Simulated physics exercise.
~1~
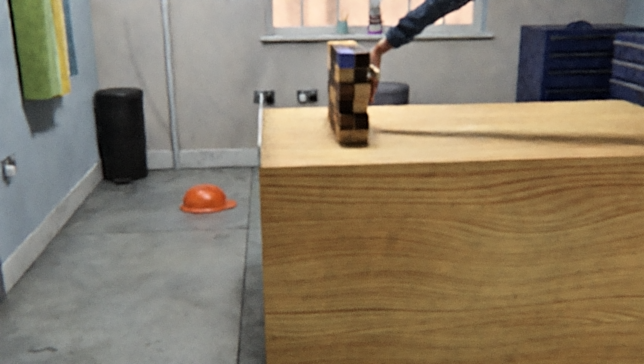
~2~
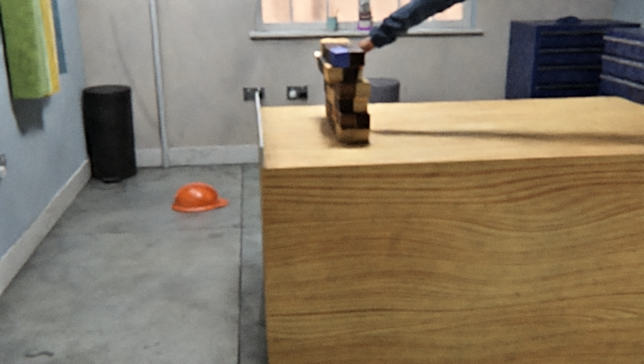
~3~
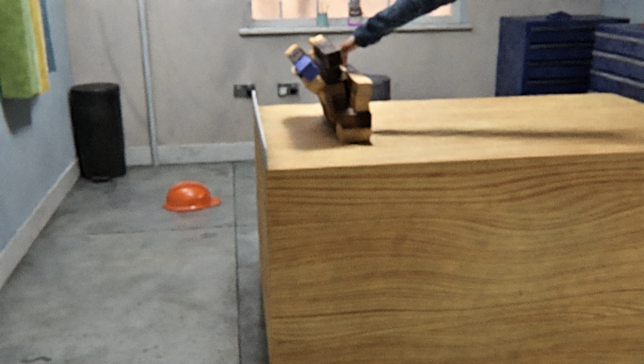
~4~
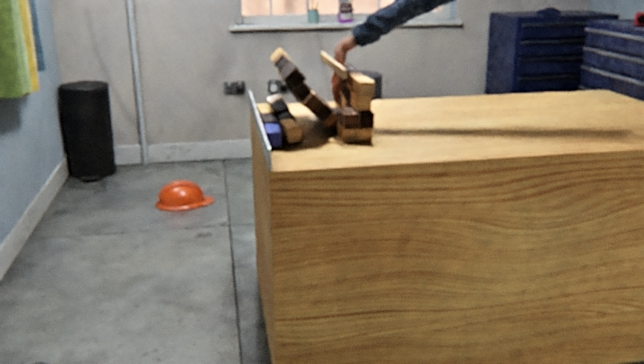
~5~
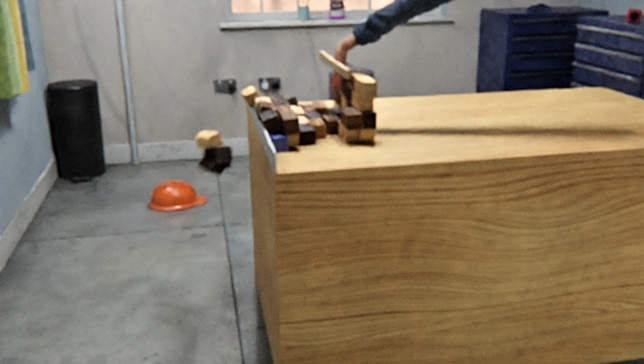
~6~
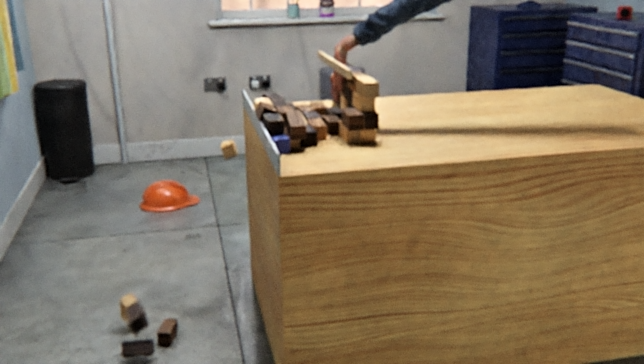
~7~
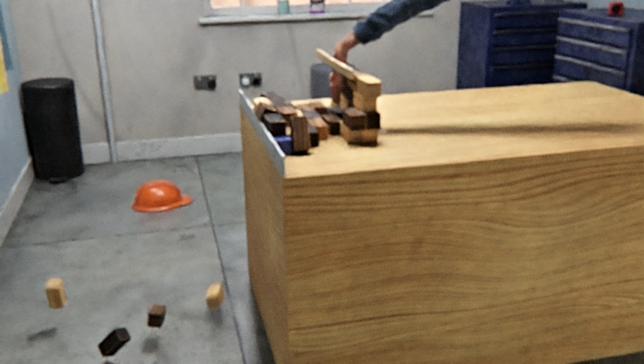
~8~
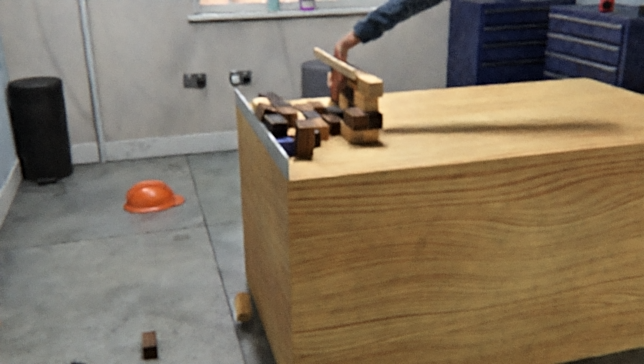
At first, a tall stack of light and dark wooden blocks, with a blue one on top, stands on a wooden bench while a hand reaches in behind it from the right. The hand pushes a strip of wood against the stack, and its upper part leans left and breaks apart. The blocks topple into a jumbled heap against the low board at the bench's left edge. A few spill over and tumble to the grey floor near an orange helmet. At the end, the hand holds still beside the short standing remainder, and most blocks remain on the bench.
